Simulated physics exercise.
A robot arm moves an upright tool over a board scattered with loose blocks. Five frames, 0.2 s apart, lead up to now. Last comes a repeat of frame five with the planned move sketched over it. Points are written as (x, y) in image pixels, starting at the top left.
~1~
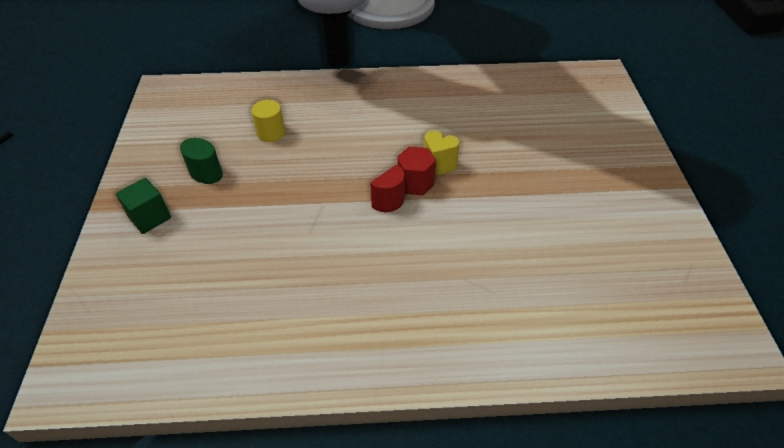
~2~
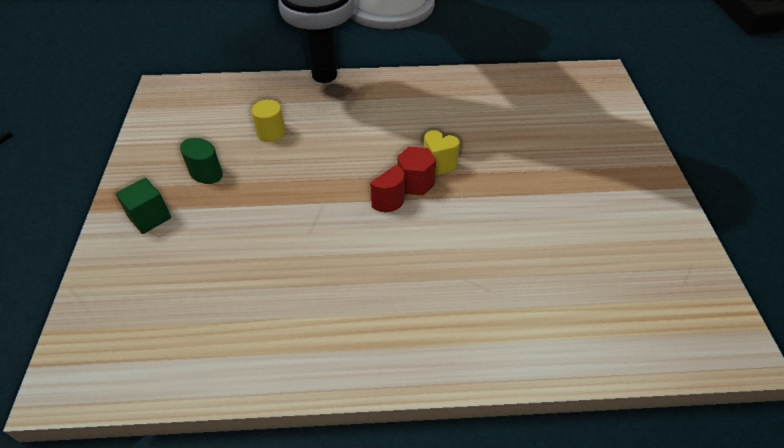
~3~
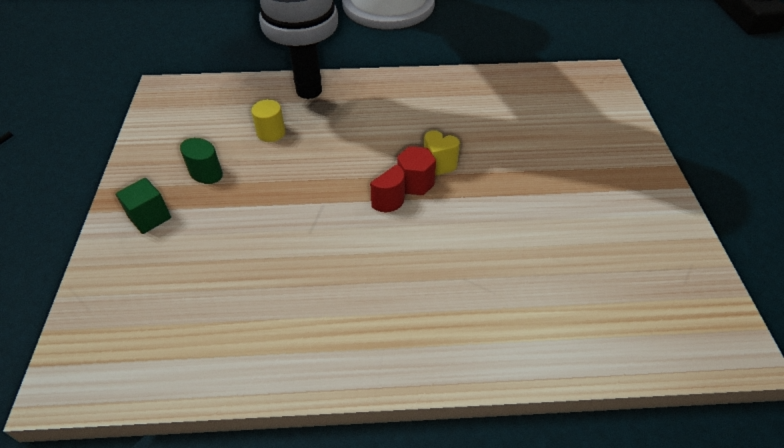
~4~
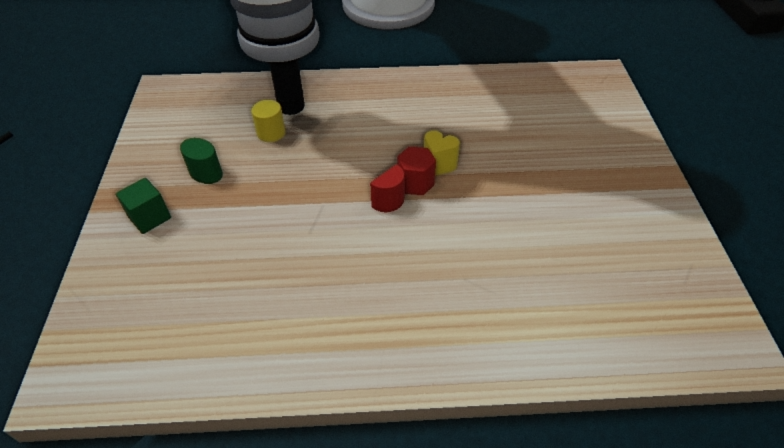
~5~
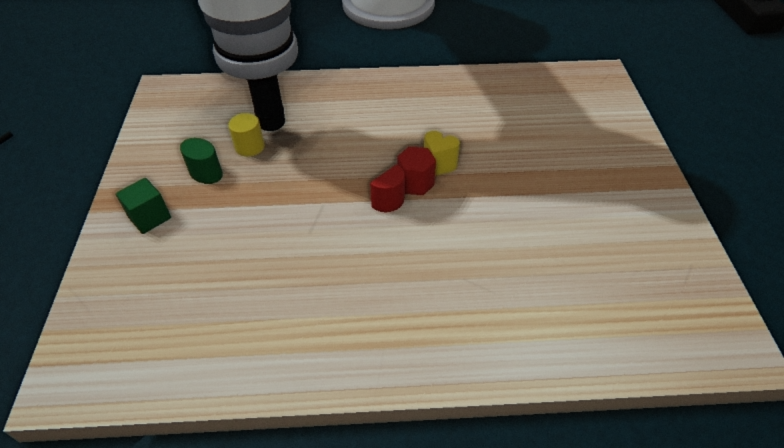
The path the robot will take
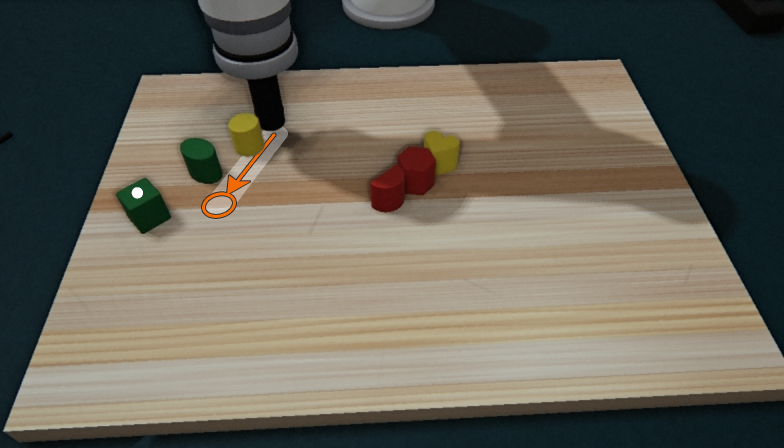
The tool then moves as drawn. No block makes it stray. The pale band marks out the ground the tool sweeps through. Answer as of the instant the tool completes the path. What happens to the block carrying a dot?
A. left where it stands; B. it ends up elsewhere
Choice A: Left where it stands.
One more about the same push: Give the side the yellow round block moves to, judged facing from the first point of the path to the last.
The right.
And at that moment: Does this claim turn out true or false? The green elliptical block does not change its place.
It is false.
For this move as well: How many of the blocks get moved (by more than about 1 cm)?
Two blocks move.
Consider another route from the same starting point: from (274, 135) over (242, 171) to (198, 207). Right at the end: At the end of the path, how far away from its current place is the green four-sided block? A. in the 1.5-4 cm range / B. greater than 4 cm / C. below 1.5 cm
(C)
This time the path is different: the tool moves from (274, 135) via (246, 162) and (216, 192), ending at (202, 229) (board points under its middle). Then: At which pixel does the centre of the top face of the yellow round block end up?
Its top middle will sit at (198, 143).
The drawn path runs in a line from (274, 135) to (219, 205); the dot is on the green four-sided block.
What follows on the original path. One third of the way, tool at (254, 145); green elliptical block at (193, 149); yellow round block at (220, 136).
Two thirds of the way, tool at (235, 168); green elliptical block at (181, 152), turned 20° anticlockwise; yellow round block at (211, 140).
At the end, tool at (215, 194); green four-sided block not moved; green elliptical block at (181, 152), turned 20° anticlockwise; yellow round block at (211, 140).
